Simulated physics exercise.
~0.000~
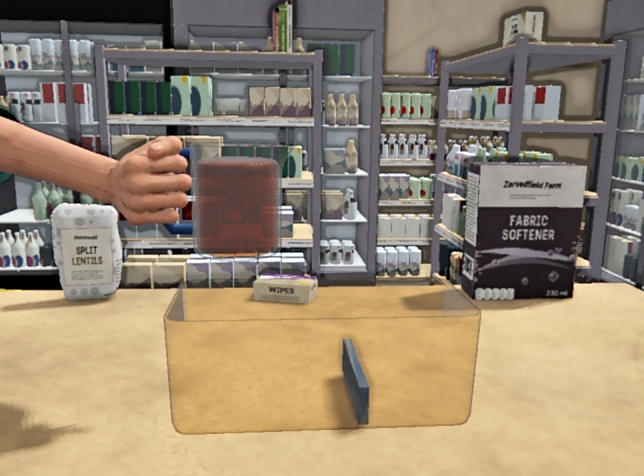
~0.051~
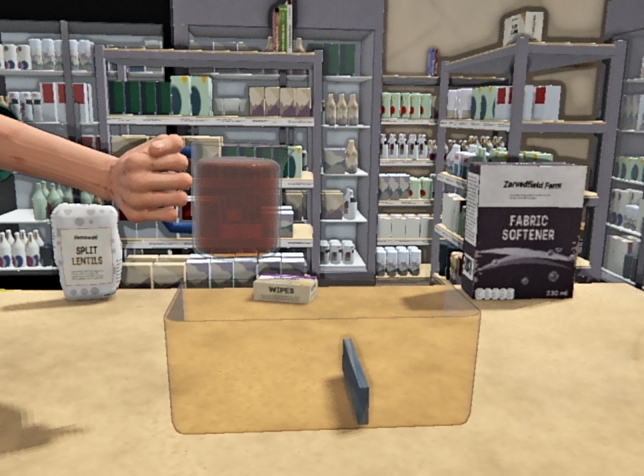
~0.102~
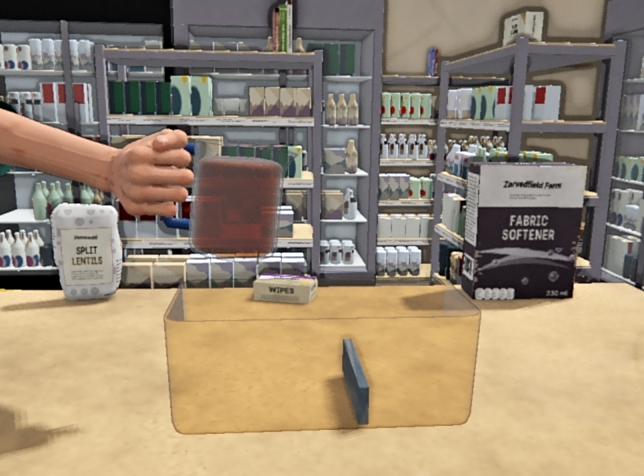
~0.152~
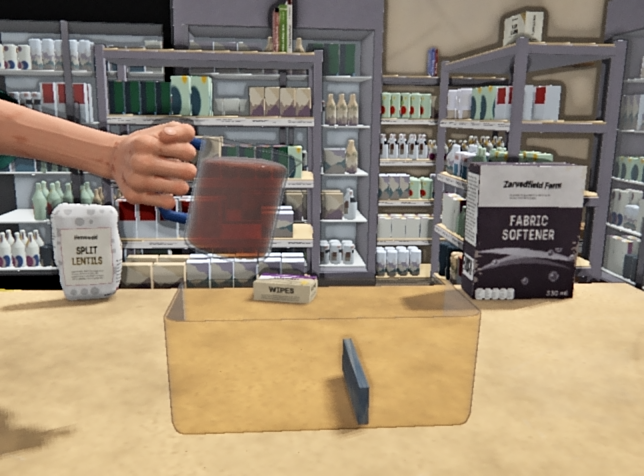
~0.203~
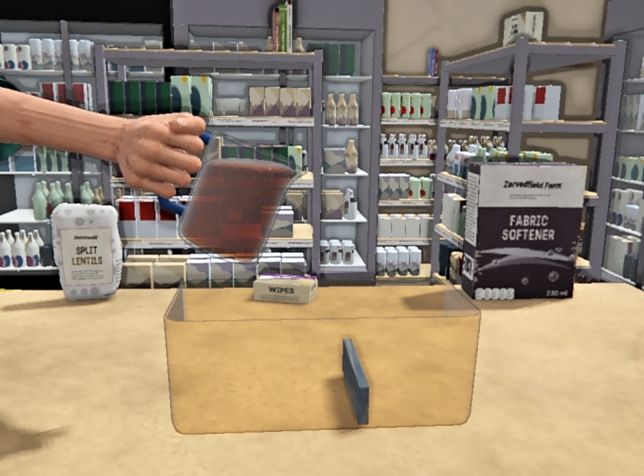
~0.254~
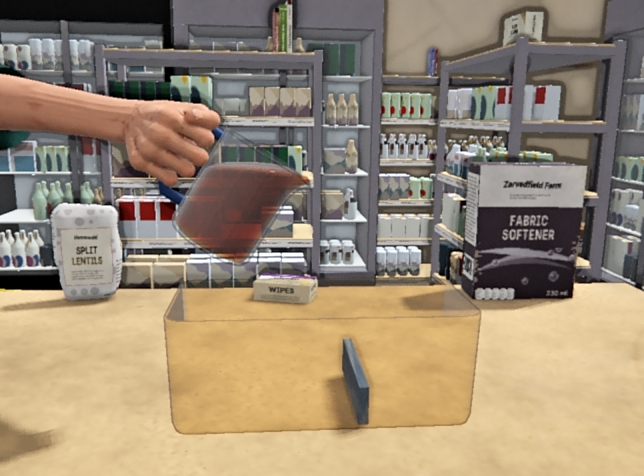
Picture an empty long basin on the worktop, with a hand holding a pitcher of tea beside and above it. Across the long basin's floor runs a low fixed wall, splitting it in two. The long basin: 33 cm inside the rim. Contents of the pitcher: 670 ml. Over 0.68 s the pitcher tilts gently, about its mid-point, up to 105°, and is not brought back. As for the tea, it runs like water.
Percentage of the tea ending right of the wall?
40 per cent.
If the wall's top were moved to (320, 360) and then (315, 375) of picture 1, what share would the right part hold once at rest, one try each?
Respectively 95 and 90 %.
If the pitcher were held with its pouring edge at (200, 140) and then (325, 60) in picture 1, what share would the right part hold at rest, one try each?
The first try gives 5 percent and the second 85 percent.
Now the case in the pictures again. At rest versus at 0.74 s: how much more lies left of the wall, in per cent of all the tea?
That amounts to roughly 22 per cent of the whole.
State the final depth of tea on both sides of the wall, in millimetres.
Left about 14 mm, right about 16 mm.
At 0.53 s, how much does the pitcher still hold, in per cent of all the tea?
Roughly 62 percent.
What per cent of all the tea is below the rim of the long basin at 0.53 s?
I'd put it near 16 percent.
By 0.53 s the tilt is 93° and 63 per cent is still to pour, 6 is left of the wall and 11 right of it.
By 0.74 s the tilt is 105° and 18 per cent is still to pour, 37 is left of the wall and 32 right of it.
By 0.95 s the tilt is 105° and 3 per cent is still to pour, 54 is left of the wall and 40 right of it.
By 1.18 s the tilt is 105° and 0 per cent is still to pour, 59 is left of the wall and 40 right of it.
At rest 59 per cent lies left of the wall, 40 right of it and 1 outside.
